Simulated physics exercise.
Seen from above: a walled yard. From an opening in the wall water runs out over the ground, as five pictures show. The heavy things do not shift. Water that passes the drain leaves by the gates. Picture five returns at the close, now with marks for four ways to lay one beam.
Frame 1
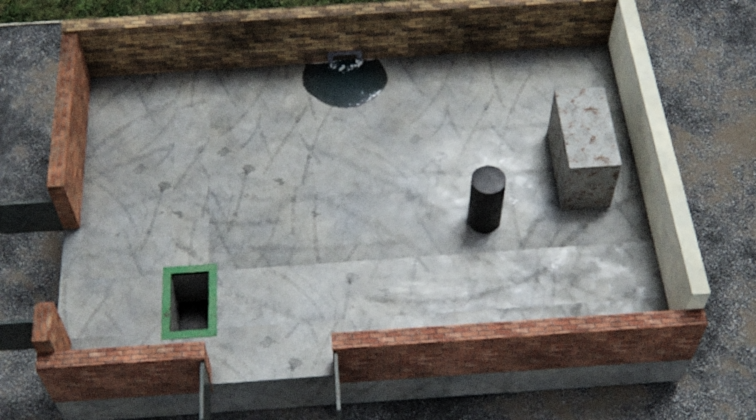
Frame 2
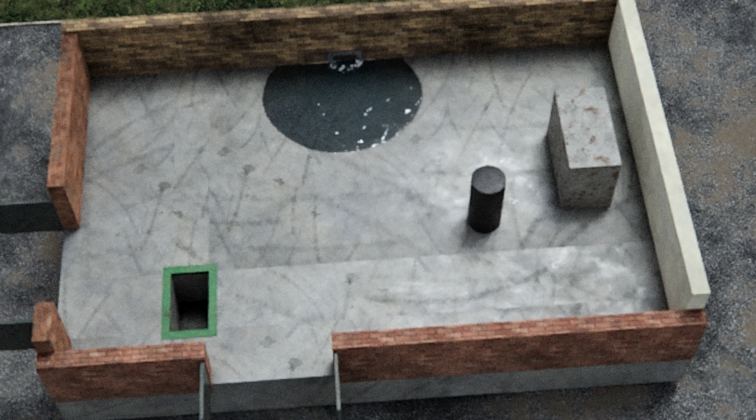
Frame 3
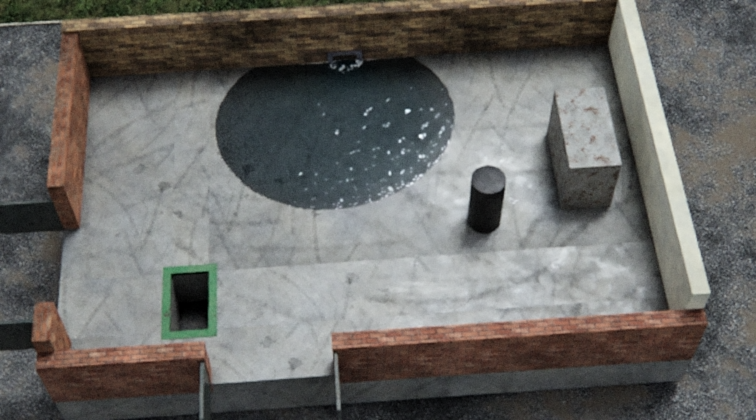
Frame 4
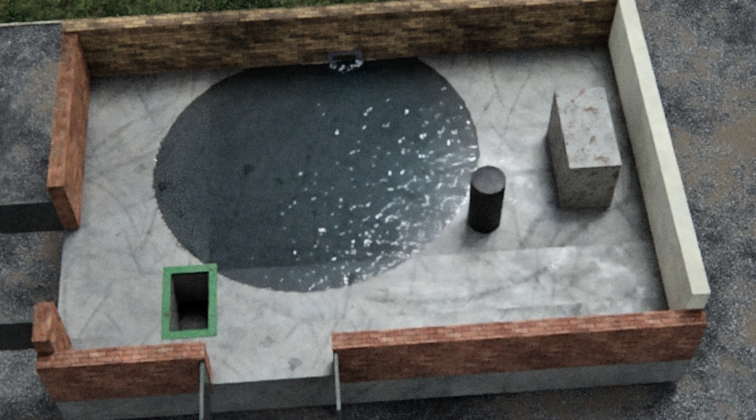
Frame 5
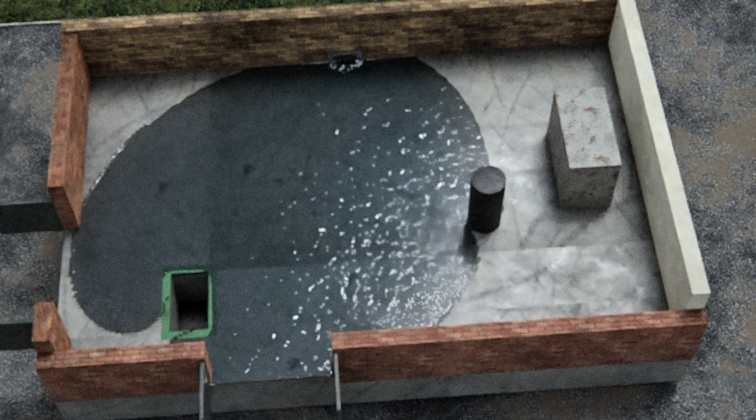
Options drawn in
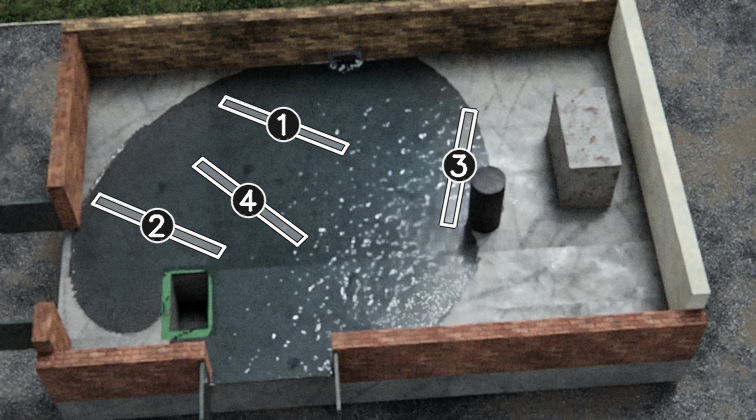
At first, a small dark puddle sits at the foot of the back wall of a walled yard seen from above. The water spreads outward in a widening round pool across the pale floor, then reaches the black cylinder, the green-edged drain pit and the open gate at the front.
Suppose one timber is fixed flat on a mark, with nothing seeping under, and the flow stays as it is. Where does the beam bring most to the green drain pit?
3 works best here.
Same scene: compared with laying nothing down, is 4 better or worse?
Worse.
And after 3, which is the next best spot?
That is spot 1.
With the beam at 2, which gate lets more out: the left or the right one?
The right gate.
On the marked copy, 1 from (222, 101) to (345, 148); 2 from (96, 198) to (221, 252); 3 from (447, 225) to (469, 110); 4 from (198, 162) to (301, 240).
With 1, about 22 % of the stream goes into the green drain pit, about 78 % out by the gates.
With 2, about 16 % of the stream goes into the green drain pit, about 82 % out by the gates.
With 3, about 30 % of the stream goes into the green drain pit, about 70 % out by the gates.
With 4, about 14 % of the stream goes into the green drain pit, about 86 % out by the gates.
